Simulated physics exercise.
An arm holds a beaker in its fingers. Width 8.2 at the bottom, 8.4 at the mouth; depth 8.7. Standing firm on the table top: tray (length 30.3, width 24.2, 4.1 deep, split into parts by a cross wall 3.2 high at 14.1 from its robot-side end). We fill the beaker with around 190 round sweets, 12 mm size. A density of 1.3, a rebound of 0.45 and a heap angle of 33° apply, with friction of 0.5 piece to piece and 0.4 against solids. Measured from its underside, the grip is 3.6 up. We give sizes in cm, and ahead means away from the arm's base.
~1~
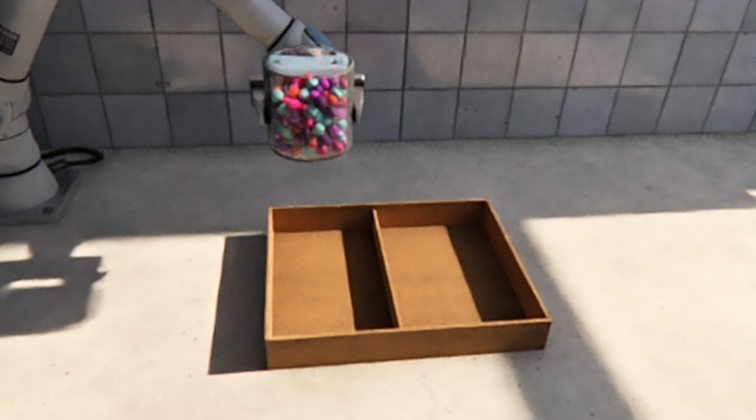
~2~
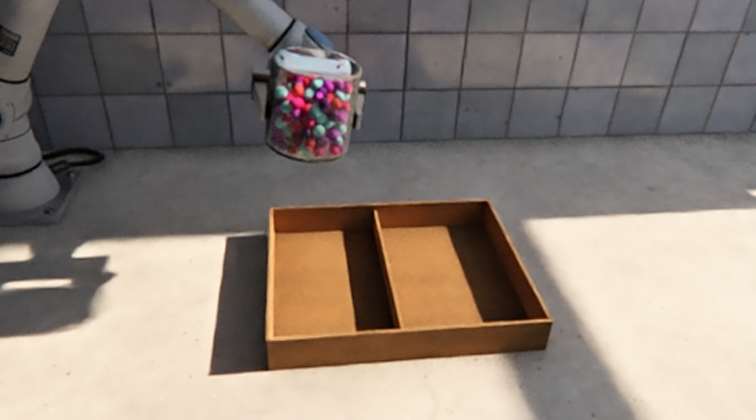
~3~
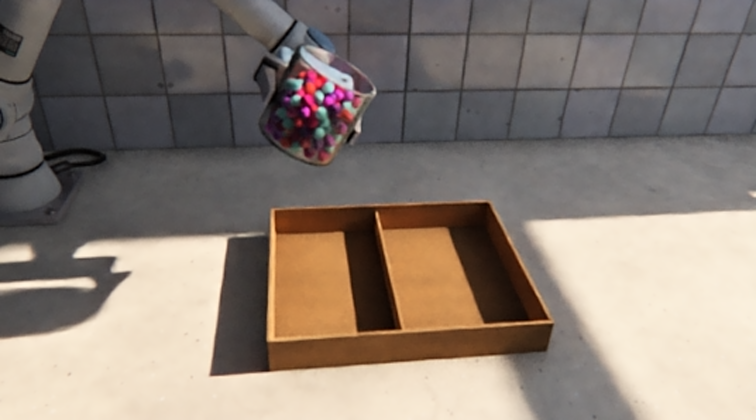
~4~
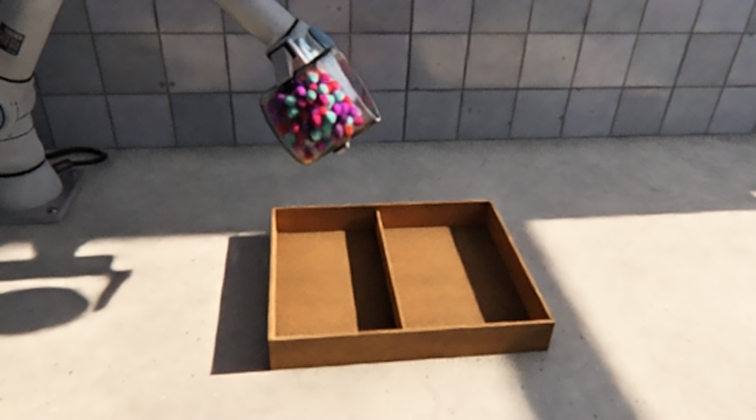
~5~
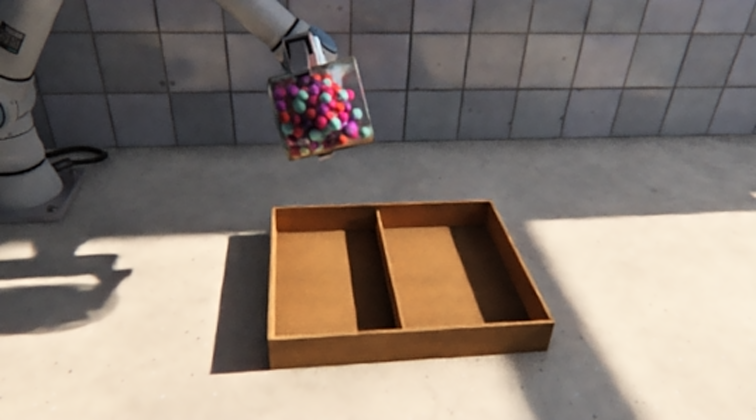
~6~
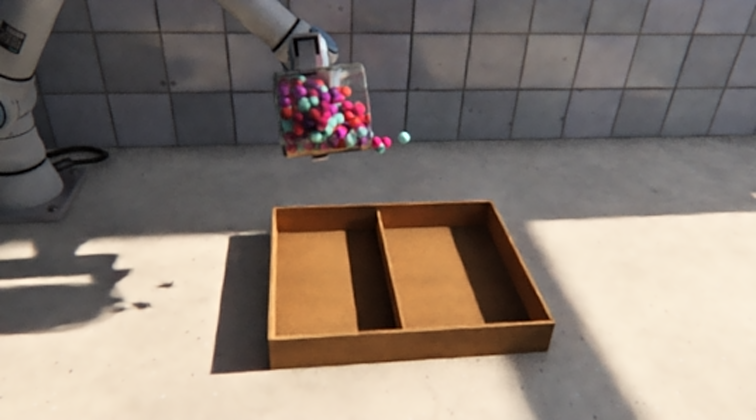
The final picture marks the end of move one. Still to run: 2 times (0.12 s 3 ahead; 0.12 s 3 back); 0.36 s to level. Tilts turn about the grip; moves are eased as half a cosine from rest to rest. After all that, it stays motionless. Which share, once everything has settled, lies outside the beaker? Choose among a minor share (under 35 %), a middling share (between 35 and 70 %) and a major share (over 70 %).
A middling share.
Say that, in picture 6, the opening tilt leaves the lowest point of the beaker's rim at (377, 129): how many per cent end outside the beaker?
Close to 20 in a hundred.
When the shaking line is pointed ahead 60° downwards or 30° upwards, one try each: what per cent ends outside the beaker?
First try some 20 %, second try some 60 %.
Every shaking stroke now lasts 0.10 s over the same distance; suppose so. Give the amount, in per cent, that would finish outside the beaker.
I'd expect some 60 per cent.
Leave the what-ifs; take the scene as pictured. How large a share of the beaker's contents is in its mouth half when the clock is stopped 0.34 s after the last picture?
Something like 45 percent sits in that half.
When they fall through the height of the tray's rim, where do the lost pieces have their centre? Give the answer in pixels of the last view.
About at (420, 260).
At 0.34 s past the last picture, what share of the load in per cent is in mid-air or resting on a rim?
That comes to about 8 per cent, more or less.
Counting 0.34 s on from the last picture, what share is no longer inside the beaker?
Roughly 30 per cent by then.
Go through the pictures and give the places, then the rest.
The beaker middle at (310, 105), level; upper third of the load around (312, 98), from x 275 to 345, top at y 80; 189 in the beaker, in the first picture.
The beaker middle at (312, 106), tilted 8° forward; upper third of the load around (311, 99), from x 275 to 350, top at y 80, in the second picture.
The beaker middle at (316, 107), tilted 29° forward; upper third of the load around (307, 99), from x 270 to 355, top at y 80, in the third picture.
The beaker middle at (319, 108), tilted 55° forward; upper third of the load around (310, 96), from x 275 to 355, top at y 75, in the fourth picture.
The beaker middle at (321, 110), tilted 76° forward; upper third of the load around (305, 95), from x 280 to 365, top at y 80, in the fifth picture.
The beaker middle at (322, 111), tilted 84° forward; upper third of the load around (305, 98), from x 285 to 405, top at y 80; 187 in the beaker, 2 in flight or on a rim, in the sixth picture.
Then, 0.34 s on, tilted 84° forward, highest piece 25 above the table; 134 in the beaker, 36 in the far-side part, 3 in the robot-side part, 16 in flight or on a rim.
Then, 0.67 s on, tilted 38° forward, highest piece 26 above the table; 92 in the far-side part, 85 in the beaker, 11 in the robot-side part, 1 in flight or on a rim.
Then, 1.04 s on, level, highest piece 26 above the table; 94 in the far-side part, 84 in the beaker, 11 in the robot-side part.
Then, 2.09 s on, level, highest piece 26 above the table; 94 in the far-side part, 84 in the beaker, 11 in the robot-side part.
In the end, 94 in the far-side part, 84 in the beaker, 11 in the robot-side part. That is 56 % outside the beaker.
